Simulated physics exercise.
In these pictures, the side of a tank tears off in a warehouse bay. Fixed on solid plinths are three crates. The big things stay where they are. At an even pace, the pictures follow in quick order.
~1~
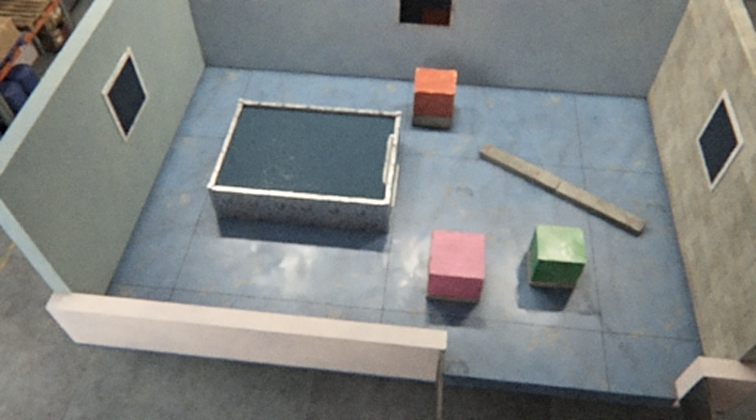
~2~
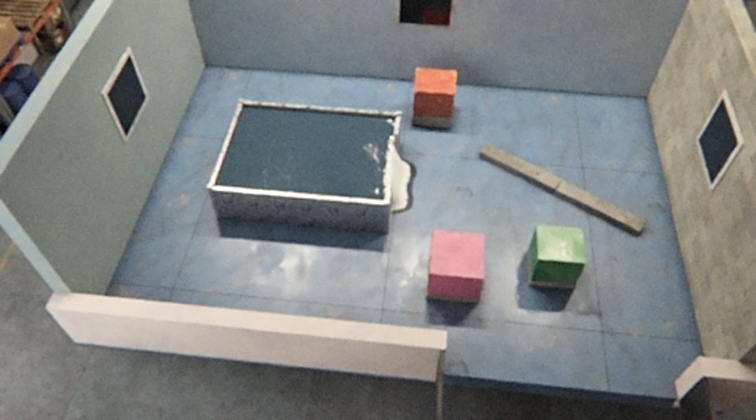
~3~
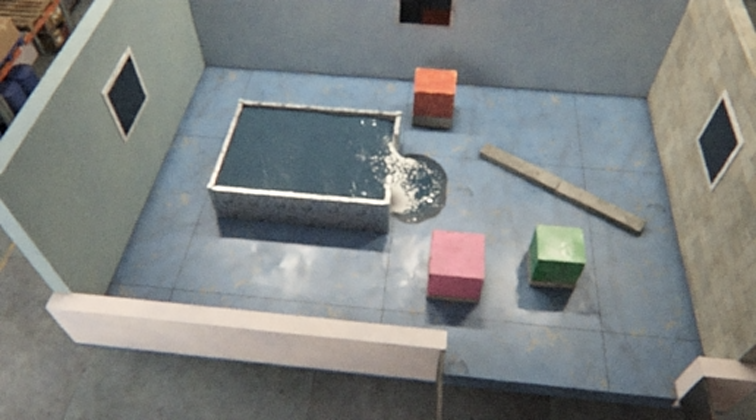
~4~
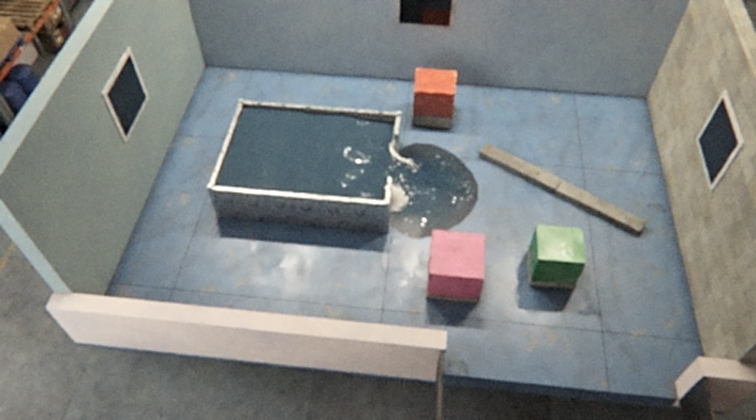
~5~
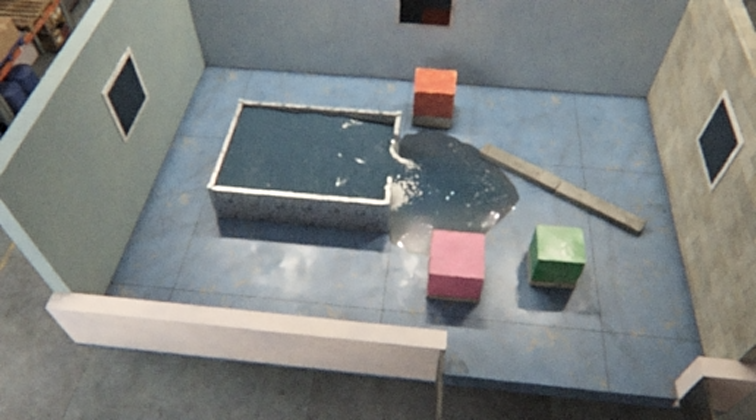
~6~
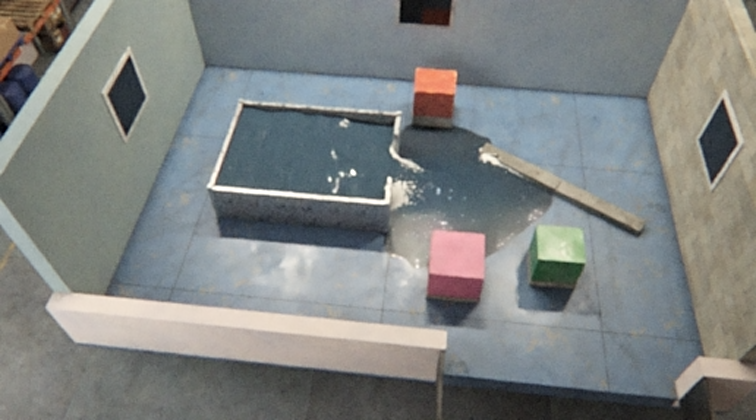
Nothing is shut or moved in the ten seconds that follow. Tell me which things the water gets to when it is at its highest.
As I see it, the red crate will be missed by the water, the green crate will be caught by the water, the pink crate will be caught by the water.
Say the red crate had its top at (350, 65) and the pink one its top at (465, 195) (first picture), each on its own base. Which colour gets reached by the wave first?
It's the pink one.
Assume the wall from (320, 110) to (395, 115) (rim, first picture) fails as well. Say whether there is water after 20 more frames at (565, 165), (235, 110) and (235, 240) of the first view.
Place one: Reached by the flood. Place two: Reached by the flood. Place three: Spared by the leak.
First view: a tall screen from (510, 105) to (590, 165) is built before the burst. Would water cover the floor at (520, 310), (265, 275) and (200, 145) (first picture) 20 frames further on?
Outcome by spot, in order - watered, unwatered, unwatered.
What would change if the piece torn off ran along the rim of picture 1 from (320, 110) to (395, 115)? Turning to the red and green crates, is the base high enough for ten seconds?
Red gets drenched; green stays untouched.
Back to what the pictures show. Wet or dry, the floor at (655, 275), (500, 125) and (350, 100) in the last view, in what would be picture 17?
Status by point, in sequence: Waterlogged; waterlogged; unwetted.
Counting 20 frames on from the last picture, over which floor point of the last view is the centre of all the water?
I'd mark it close to (418, 191).
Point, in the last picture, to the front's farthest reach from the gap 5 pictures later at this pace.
My pick would be pixel (659, 245).
A moment on, water covers 25 % of the floor; the red crate water round its plinth, the green crate water round its plinth, the pink crate water round its plinth.
Next, water covers 40 % of the floor; the red crate water round its plinth, the green crate water round its plinth, the pink crate water round its plinth.
Then, water covers 50 % of the floor; the red crate water round its plinth, the green crate water round its plinth, the pink crate water round its plinth.
Later, water covers 50 % of the floor; the red crate water round its plinth, the green crate water round its plinth, the pink crate water round its plinth.
In the end, water covers 75 % of the floor; the red crate stayed above the water, the green crate was topped, the pink crate was topped.
